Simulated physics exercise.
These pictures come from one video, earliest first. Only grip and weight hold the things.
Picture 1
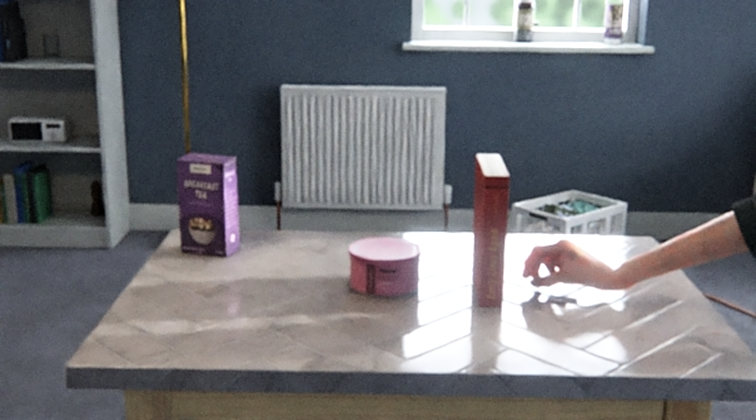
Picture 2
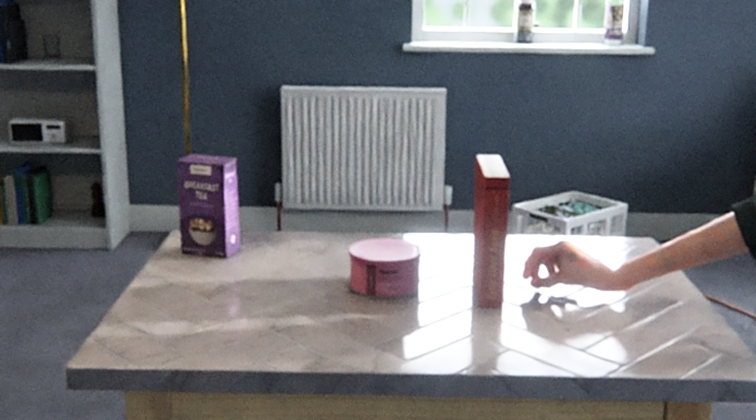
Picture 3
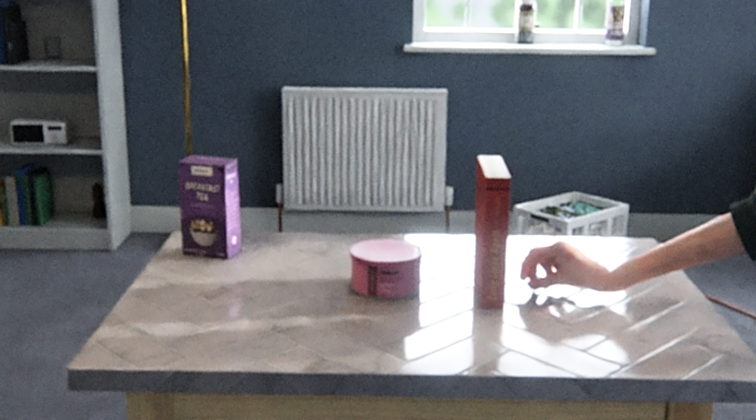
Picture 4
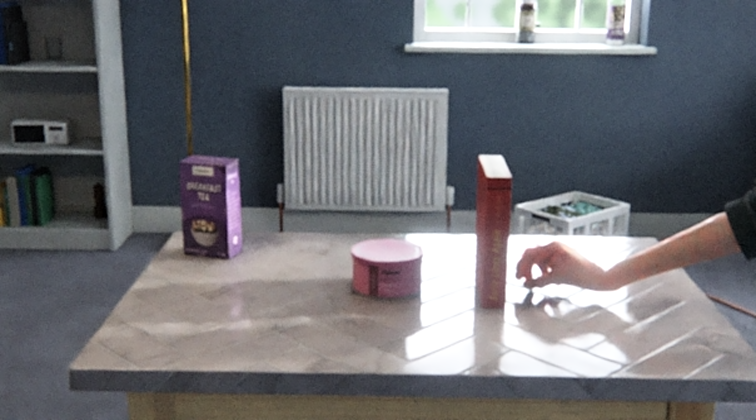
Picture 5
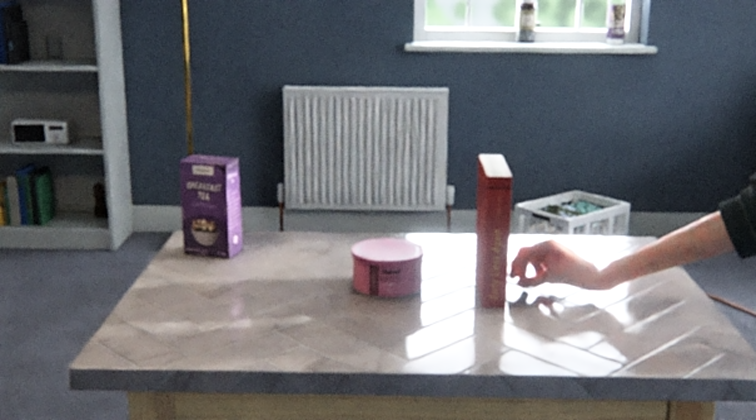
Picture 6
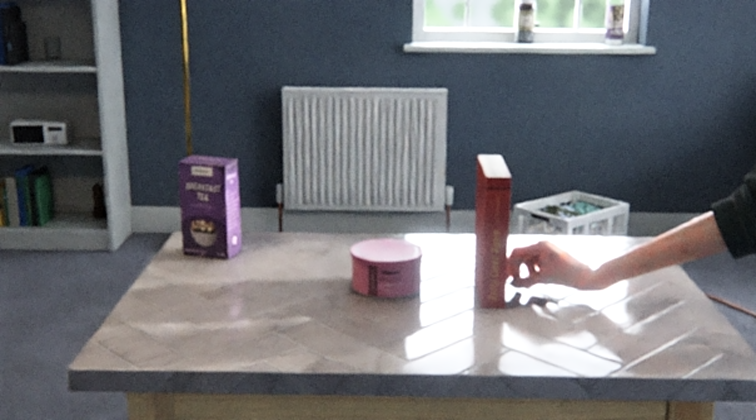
Hand at right inching left to an upright red book on a table, with a pink tub and purple tea box standing still.
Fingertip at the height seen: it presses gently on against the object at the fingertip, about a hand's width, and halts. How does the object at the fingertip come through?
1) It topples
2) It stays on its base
Option 2: It stays on its base.
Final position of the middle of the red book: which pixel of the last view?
Near pixel (418, 229).
Then, 0.30 s after the last picture, red book slid a little near (475, 229).
Then, 0.70 s after the last picture, red book slid a little near (445, 229).
Then, 1.00 s after the last picture, red book slid about its own width near (423, 229).
At rest, moved from the start, red book. Seen from the same camera at the end, red book near (418, 228).
